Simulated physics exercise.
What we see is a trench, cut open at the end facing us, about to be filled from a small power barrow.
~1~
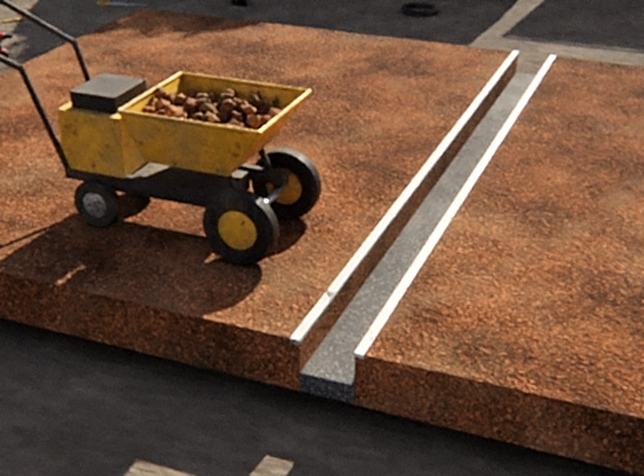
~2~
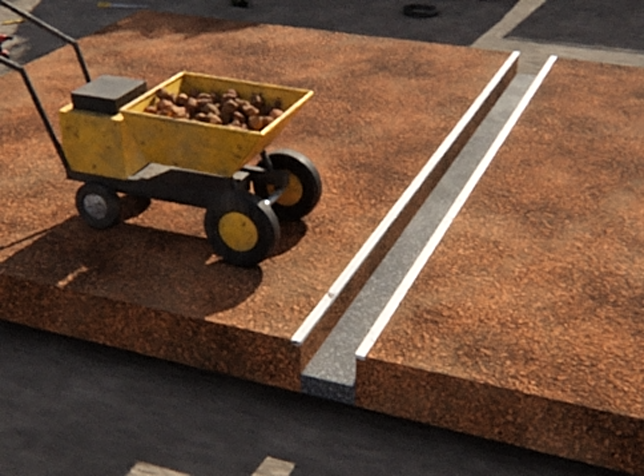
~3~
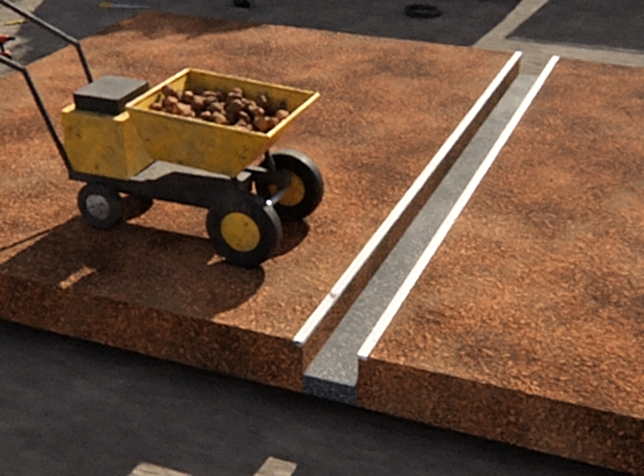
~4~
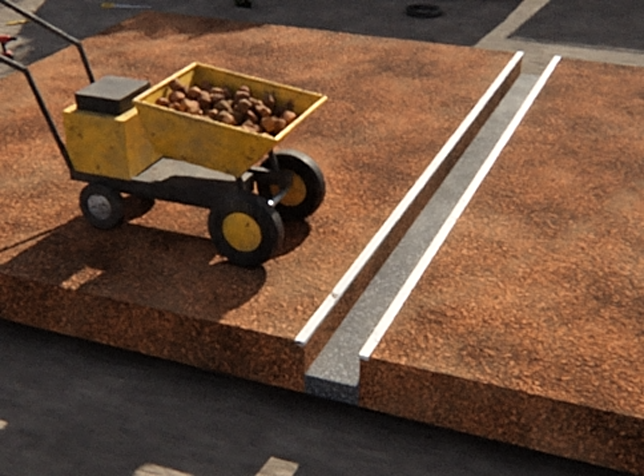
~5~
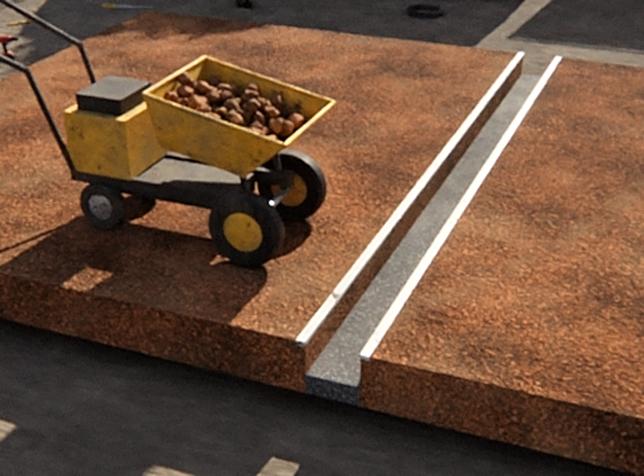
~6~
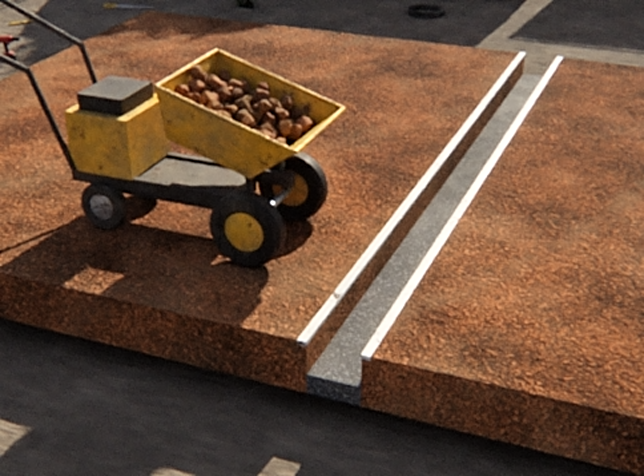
On reddish-brown ground beside a narrow open trench, a yellow power barrow's skip of brown clods tilting gradually towards the right.
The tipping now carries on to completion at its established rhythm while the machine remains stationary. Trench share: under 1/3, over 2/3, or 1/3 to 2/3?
Trench gets above two thirds.
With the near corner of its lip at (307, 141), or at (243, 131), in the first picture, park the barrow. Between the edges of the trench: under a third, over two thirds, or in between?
Spot 1: Under a third. Spot 2: Above two thirds.
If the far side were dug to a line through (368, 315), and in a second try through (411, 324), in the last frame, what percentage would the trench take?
Roughly 50 percent first and 90 percent second.
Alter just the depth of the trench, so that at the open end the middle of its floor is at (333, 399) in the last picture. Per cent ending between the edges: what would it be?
About 90 per cent.
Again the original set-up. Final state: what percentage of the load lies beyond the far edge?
Share of load: Near 20 %.
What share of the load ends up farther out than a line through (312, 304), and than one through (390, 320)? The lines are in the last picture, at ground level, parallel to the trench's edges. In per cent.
Roughly 100 and 20 percent.
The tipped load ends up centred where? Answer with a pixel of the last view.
The centre comes to rest near (399, 275).
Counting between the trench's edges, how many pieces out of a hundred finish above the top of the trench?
About 15 %.
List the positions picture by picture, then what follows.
Lip of the skip at (259, 133), level; top of the load at (210, 113), clay clods; first edge of the trench at (321, 304); far edge at (382, 317), the trench under half as wide as the skip, and about half as deep as wide, in the first picture.
Lip of the skip at (261, 135), level; top of the load at (212, 114), in the second picture.
Lip of the skip at (267, 138), tipped barely; top of the load at (218, 113), in the third picture.
Lip of the skip at (275, 141), tipped a little; top of the load at (205, 101), in the fourth picture.
Lip of the skip at (285, 146), tipped a little; top of the load at (214, 97), in the fifth picture.
Lip of the skip at (295, 152), tipped clearly; top of the load at (206, 102); first edge of the trench at (328, 306); far edge at (389, 319), in the sixth picture.
Soon after the last picture, skip tipped steeply; all in the skip.
A little later, skip tipped right over; most in the skip; about a quarter in or heaped over the trench; a stray few beyond it; a stray few falling.
Later still, skip tipped right over; a small part in the skip; most in or heaped over the trench; about a quarter beyond it.
At rest, skip tipped right over; a stray few in the skip; most in or heaped over the trench; about a quarter beyond it.
